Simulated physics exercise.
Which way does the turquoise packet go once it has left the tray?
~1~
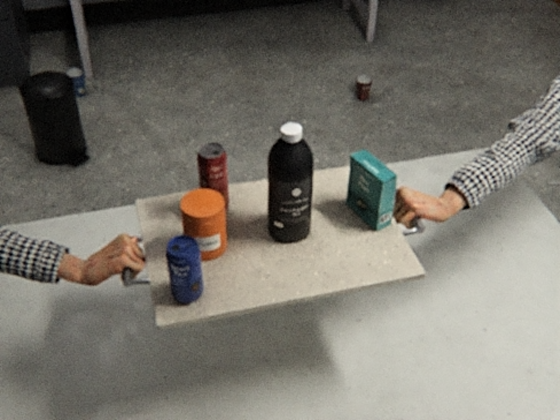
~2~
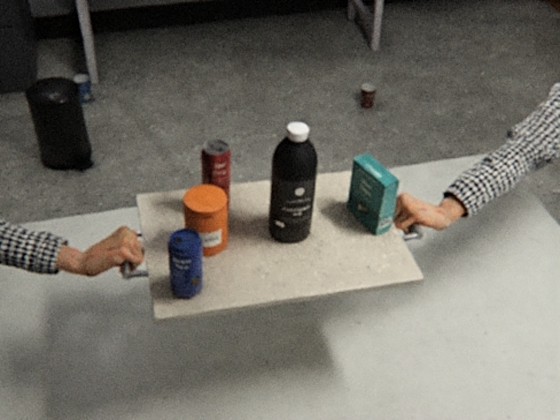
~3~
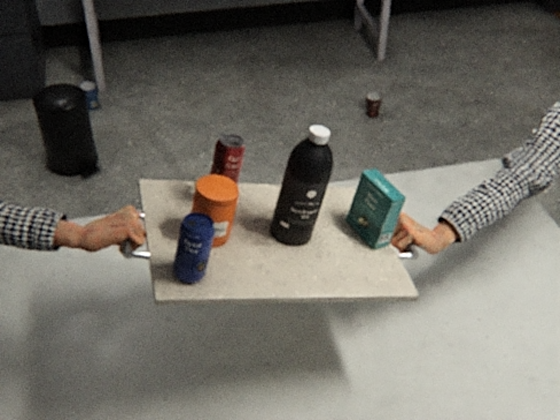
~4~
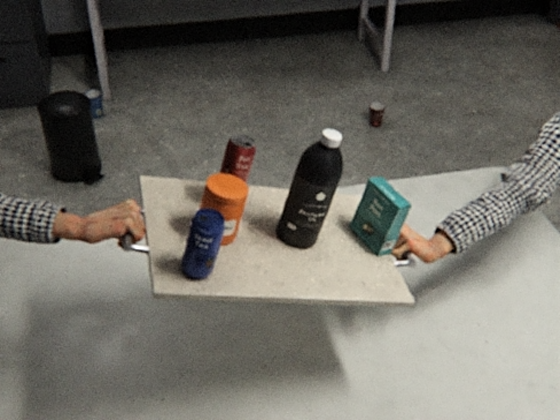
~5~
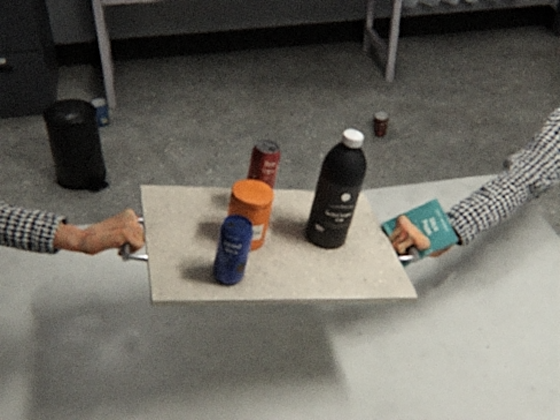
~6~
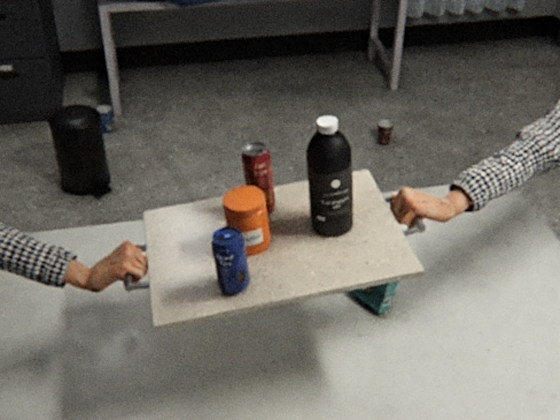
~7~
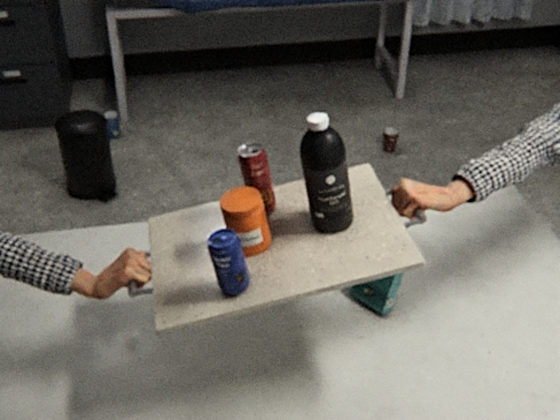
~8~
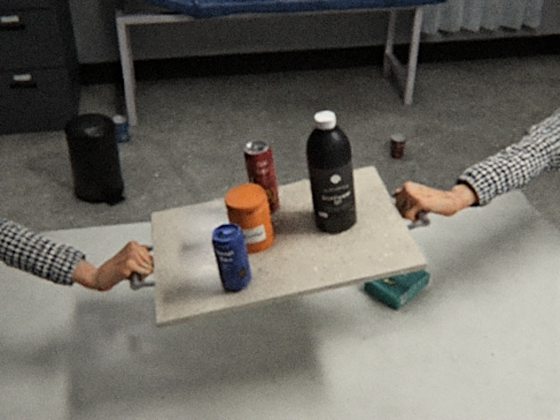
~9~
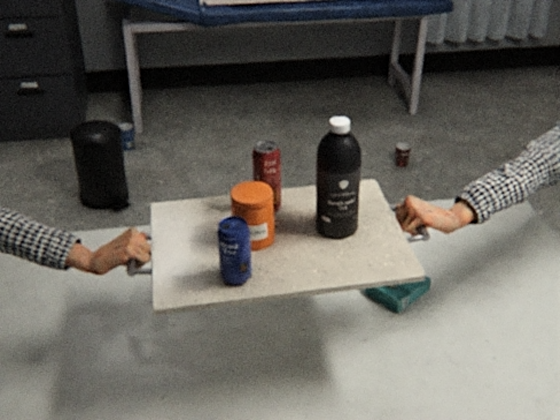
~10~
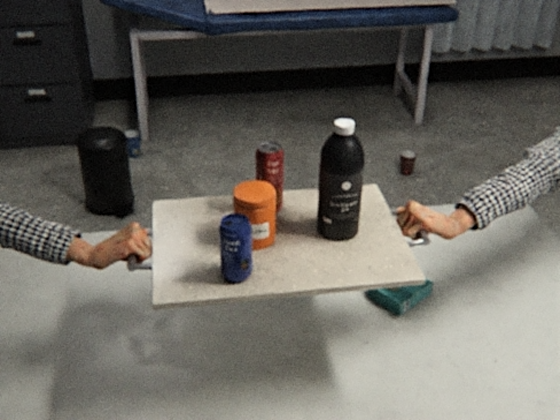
It moves down, dropping past the right side of the tray to the pale table below.
Above a pale table, two hands tilting a rimless tray, the turquoise packet dropping off the right side, four containers sliding but staying upright.
